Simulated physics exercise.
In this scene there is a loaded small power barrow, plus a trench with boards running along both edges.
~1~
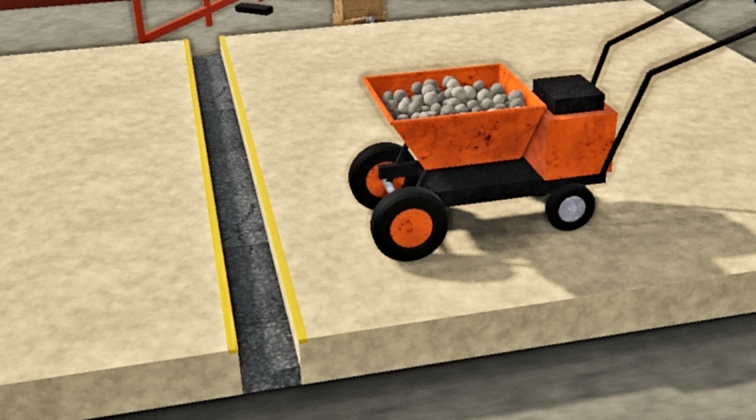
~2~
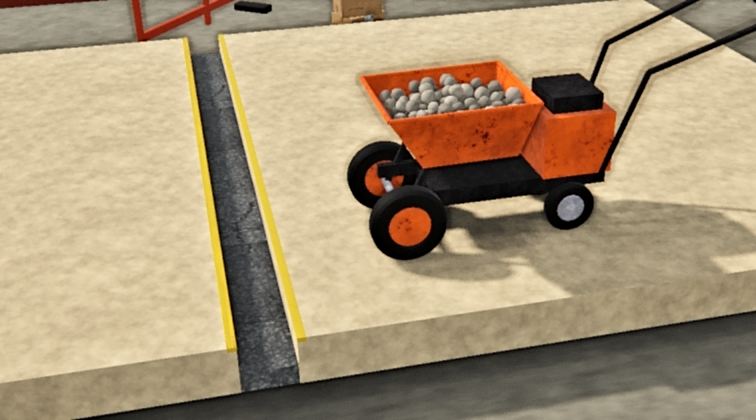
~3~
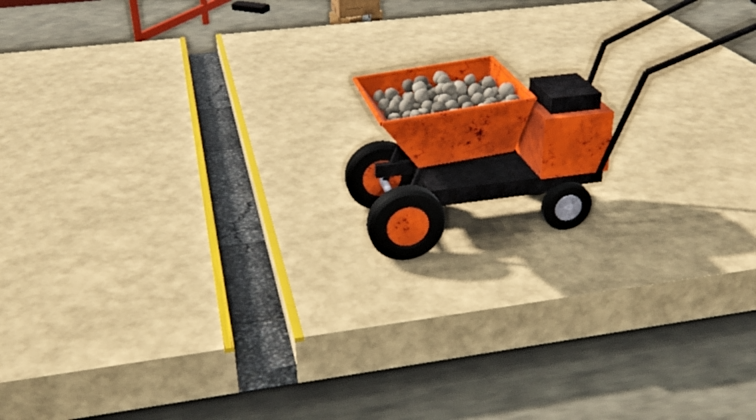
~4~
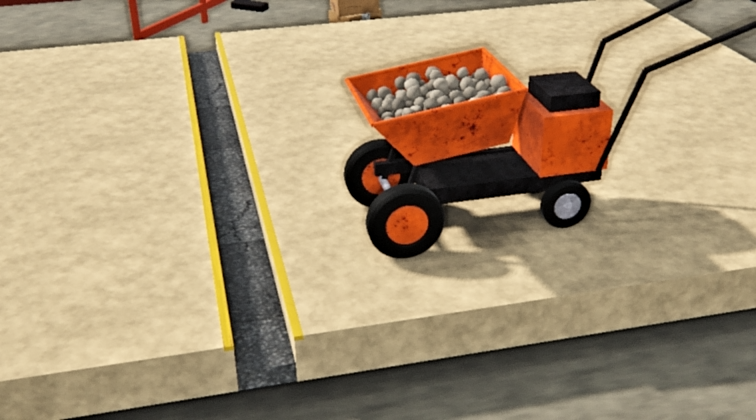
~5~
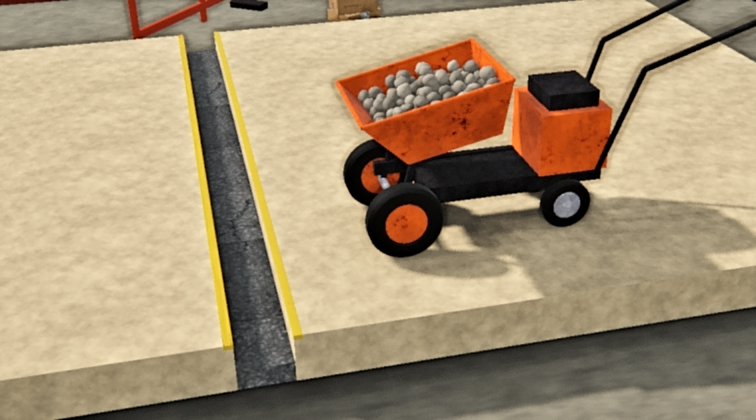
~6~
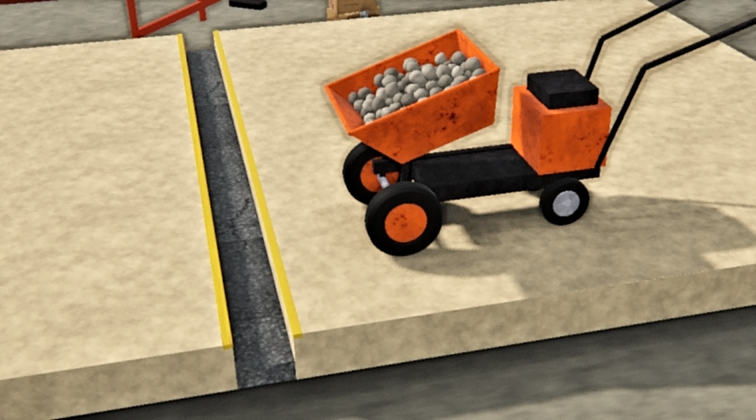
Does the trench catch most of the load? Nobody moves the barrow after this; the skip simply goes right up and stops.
The greater part of the load will drop inside the trench.
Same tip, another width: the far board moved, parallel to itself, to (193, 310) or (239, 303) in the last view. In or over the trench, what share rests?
Lab note: Case 1 around 90 %, case 2 60 %.
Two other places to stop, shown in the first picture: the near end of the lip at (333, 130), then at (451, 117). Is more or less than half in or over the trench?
To start, the lesser share; after that, the lesser share.
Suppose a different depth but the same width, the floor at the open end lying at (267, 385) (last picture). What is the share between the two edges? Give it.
The share comes out near 90 percent.
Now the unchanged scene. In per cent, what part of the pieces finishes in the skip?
Close to 0 per cent, give or take.
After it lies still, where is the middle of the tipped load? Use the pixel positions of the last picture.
I'd put the middle somewhere around (248, 251).
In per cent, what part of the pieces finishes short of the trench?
15 %.
Soon, skip tipped steeply; all in the skip.
A while on, skip tipped steeply; nearly all in the skip; a stray few in or heaped over the trench; a small part falling.
Towards the end, skip tipped right over; about a third in the skip; about half in or heaped over the trench; a small part beyond it; a stray few falling.
Finally, skip tipped right over; a stray few in the skip; a small part short of the trench; most in or heaped over the trench; a small part beyond it.
